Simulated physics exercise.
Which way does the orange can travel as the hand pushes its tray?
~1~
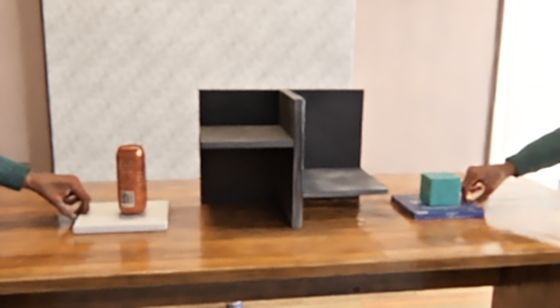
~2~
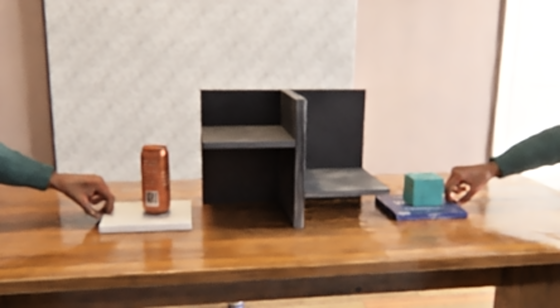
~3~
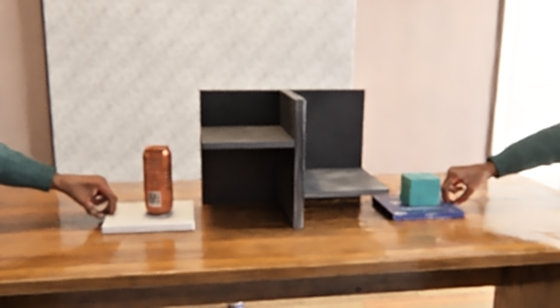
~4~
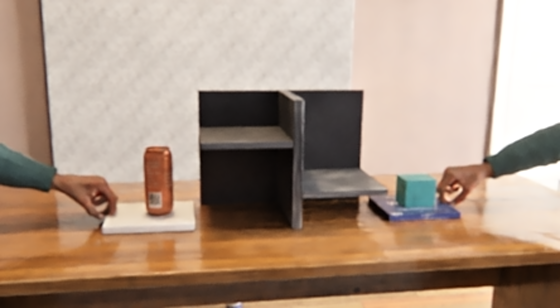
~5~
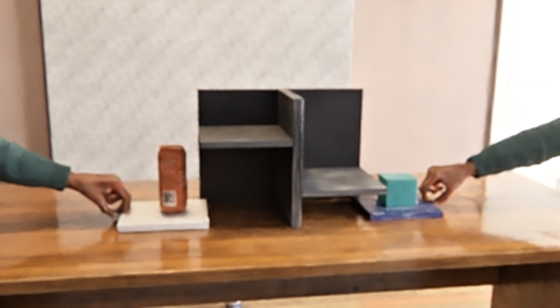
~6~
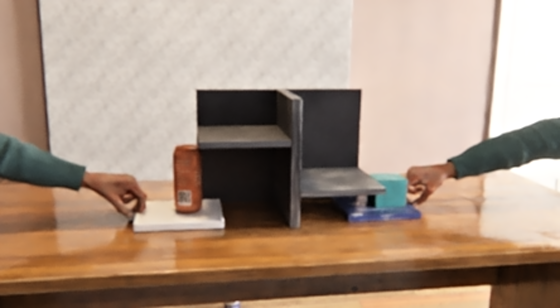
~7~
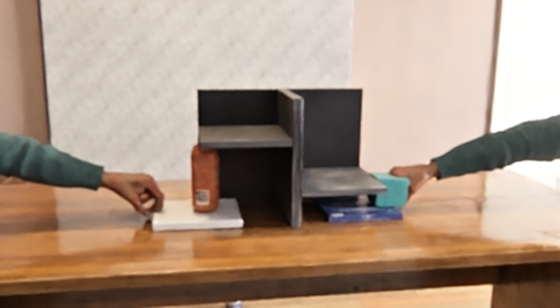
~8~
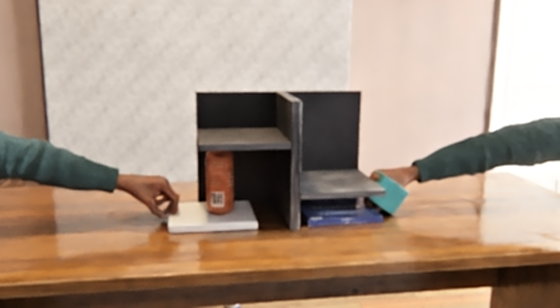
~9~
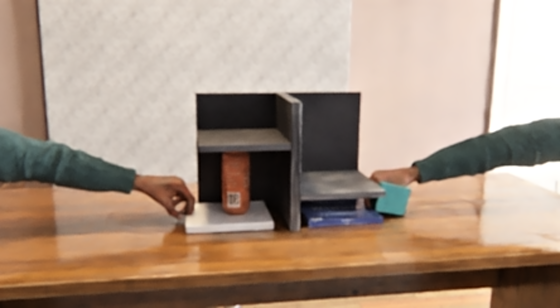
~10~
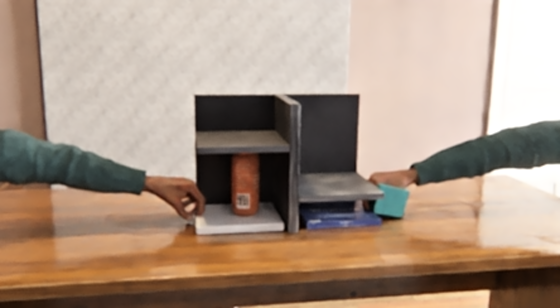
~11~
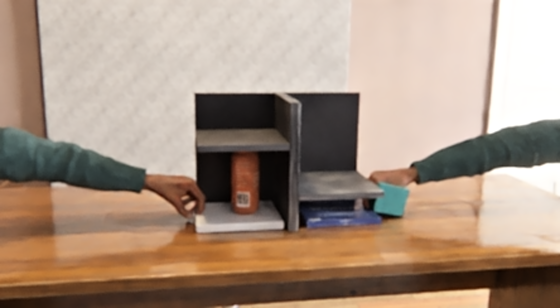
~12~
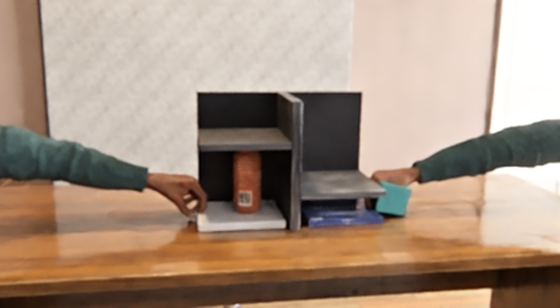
The orange can travels to the right, riding upright on the white tray until it is under the left-hand shelf.
